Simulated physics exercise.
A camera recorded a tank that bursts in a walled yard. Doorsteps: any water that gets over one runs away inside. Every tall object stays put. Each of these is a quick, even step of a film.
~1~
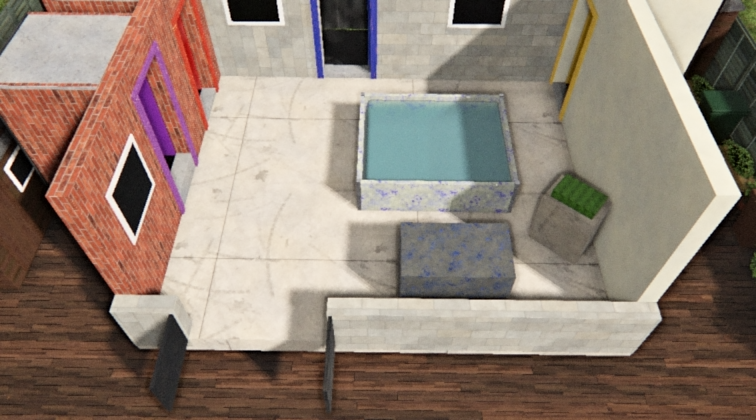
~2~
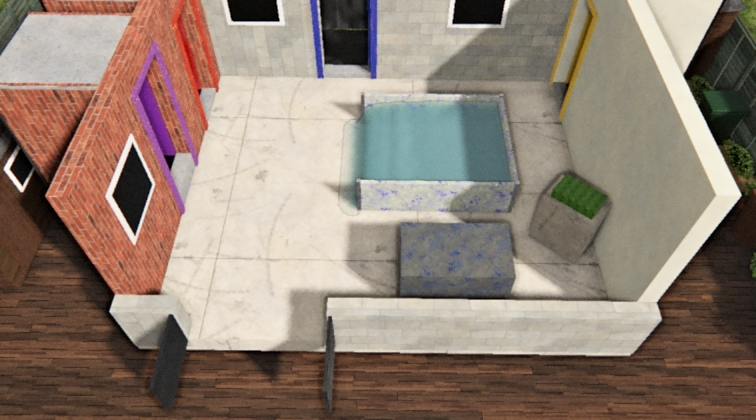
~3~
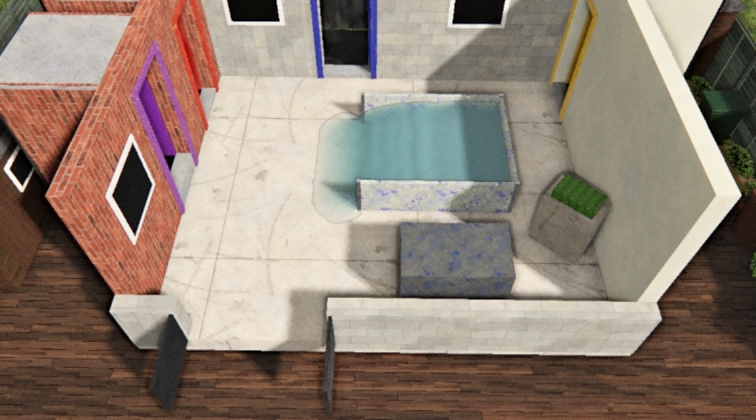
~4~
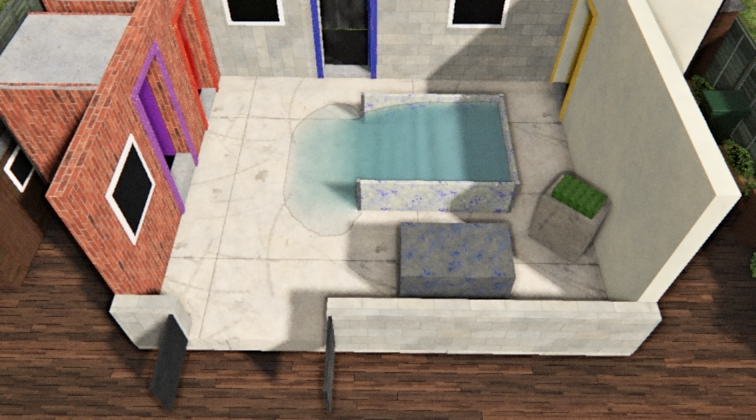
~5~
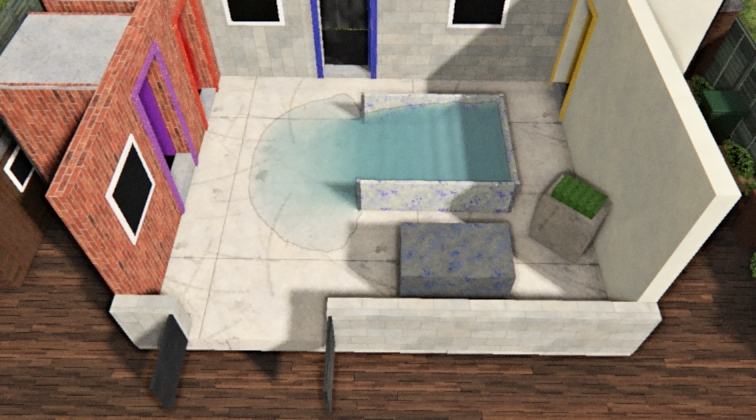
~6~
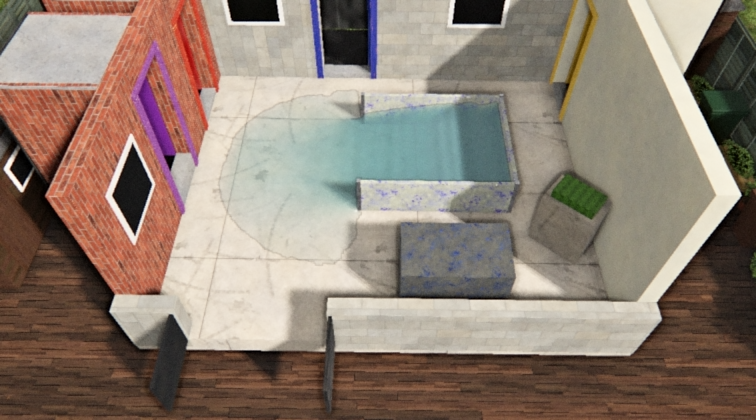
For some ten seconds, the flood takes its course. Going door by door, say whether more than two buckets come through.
The yellow door is going to overshoot the allowance, the red door is going to overshoot the allowance, the blue door is going to stay inside the allowance, the purple door is going to stay inside the allowance.
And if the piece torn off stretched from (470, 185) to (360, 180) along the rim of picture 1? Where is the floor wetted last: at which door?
I'd go with the door marked blue.
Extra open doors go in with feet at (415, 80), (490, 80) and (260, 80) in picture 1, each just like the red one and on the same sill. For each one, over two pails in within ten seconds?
Note: Door one undershoots; door two undershoots; door three overshoots.
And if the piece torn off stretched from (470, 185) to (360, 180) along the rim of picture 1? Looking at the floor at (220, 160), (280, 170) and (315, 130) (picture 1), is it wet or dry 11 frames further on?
So: Spared, then spared, then spared.
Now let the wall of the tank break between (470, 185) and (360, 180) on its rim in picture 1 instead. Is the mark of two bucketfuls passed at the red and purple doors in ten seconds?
Then: The red door holds; the purple door takes less.
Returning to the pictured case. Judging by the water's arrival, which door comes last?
The one in yellow.
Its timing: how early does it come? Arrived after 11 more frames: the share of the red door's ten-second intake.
Close to 20 percent.
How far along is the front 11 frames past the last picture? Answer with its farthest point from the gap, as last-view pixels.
I'd put it around (154, 321).
A moment on, water covers 40 % of the floor; the yellow door not reached, the red door under two buckets in, the blue door wet at the sill, nothing in, the purple door wet at the sill, nothing in.
Next, water covers 45 % of the floor; the yellow door not reached, the red door over two buckets in, the blue door wet at the sill, nothing in, the purple door wet at the sill, nothing in.
Then, water covers 50 % of the floor; the yellow door not reached, the red door far over two buckets in, the blue door wet at the sill, nothing in, the purple door wet at the sill, nothing in.
Later, water covers 80 % of the floor; the yellow door under two buckets in, the red door far over two buckets in, the blue door wet at the sill, nothing in, the purple door wet at the sill, nothing in.
In the end, water covers 95 % of the floor; the yellow door over two buckets in, the red door far over two buckets in, the blue door wet at the sill, nothing in, the purple door wet at the sill, nothing in.
